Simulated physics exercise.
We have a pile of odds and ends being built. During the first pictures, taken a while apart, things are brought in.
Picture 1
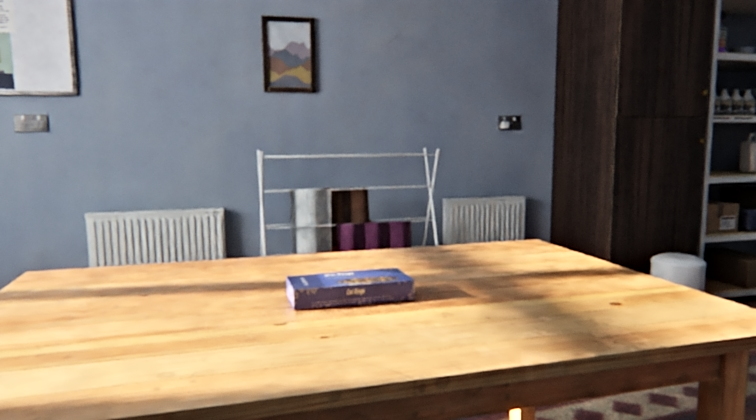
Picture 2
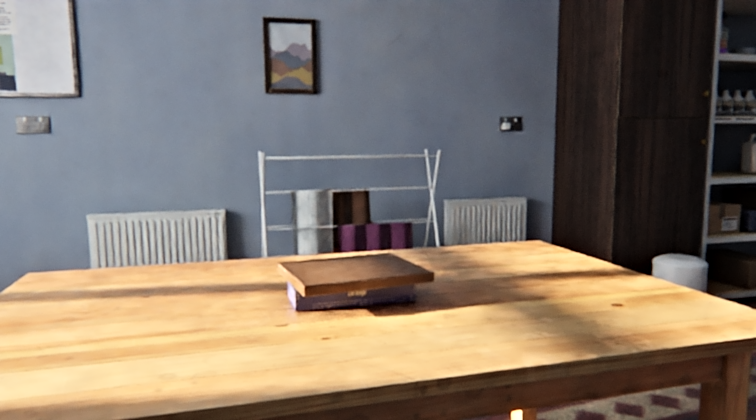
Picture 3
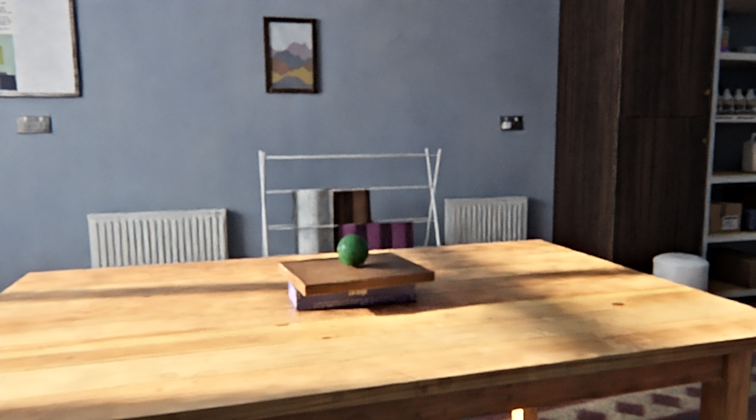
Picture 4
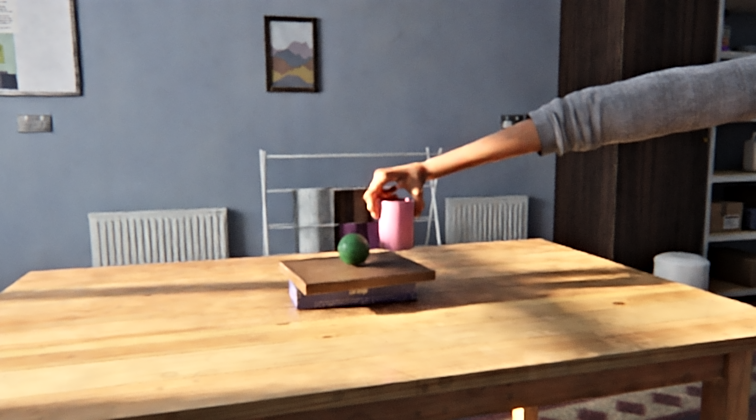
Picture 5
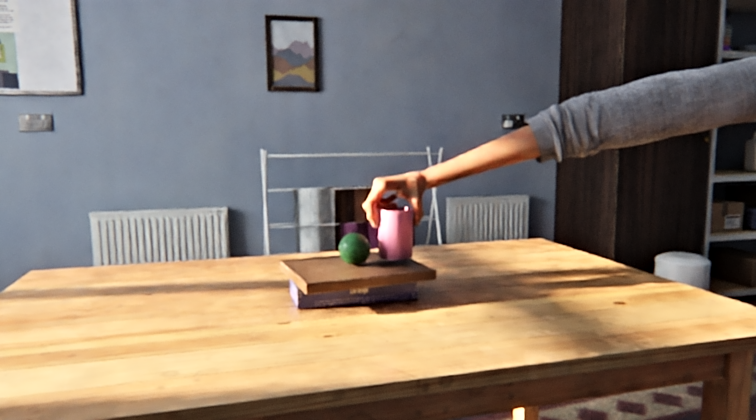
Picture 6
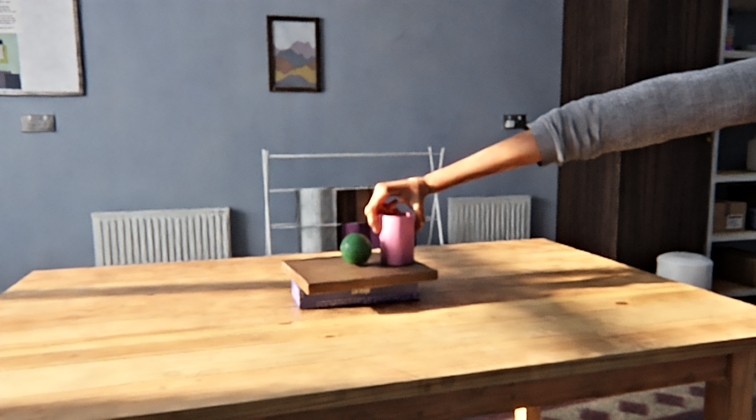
A hand lowers a pink cup onto the brown tray, just right of the green ball.
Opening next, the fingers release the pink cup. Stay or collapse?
It will remain standing.
Then, 0.40 s later than the last frame, all is still.
Then, 1.10 s later than the last frame, pink cup resting near (397, 239).
When it is over, all 4 as before. End places, in pixels of the last picture, pink cup near (397, 238). The pile stays up.
